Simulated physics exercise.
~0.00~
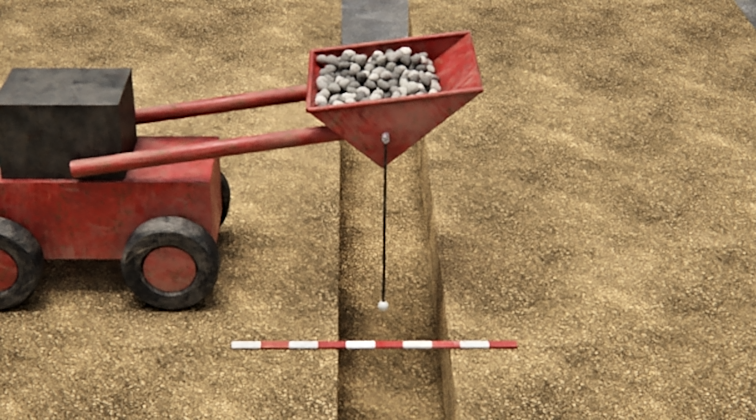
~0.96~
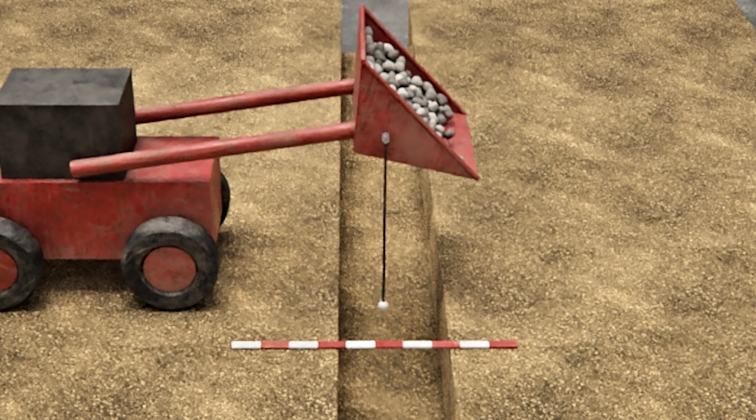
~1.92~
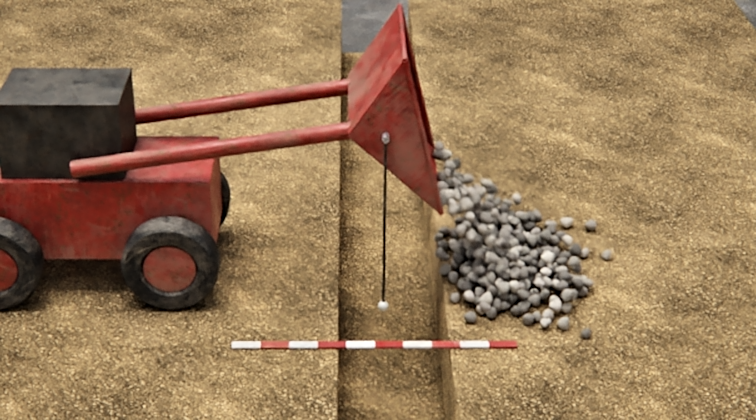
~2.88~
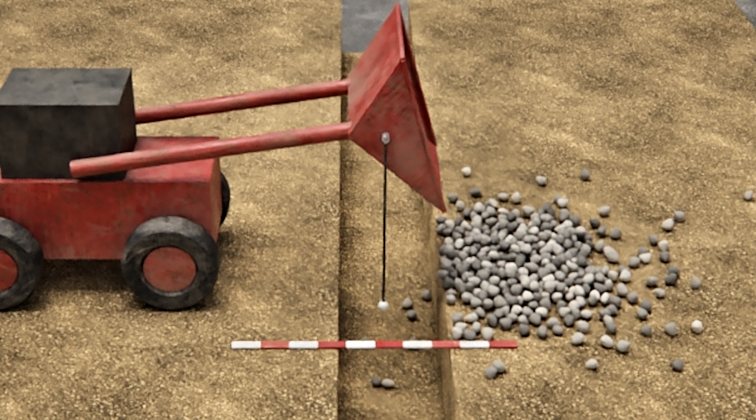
A red loader with a dark block on top stands at the left of sandy ground, seen from above and to the side, holding a red bucket of grey stones over a straight trench. A black rod with a white ball hangs below the bucket, and a red-and-white banded pole lies across the trench. The bucket tips forward to the right, and the stones slide toward its lip. They pour out and heap up beyond the trench. At the end the bucket stays tipped, the stones lie spread on the right, and only a few sit in the trench.
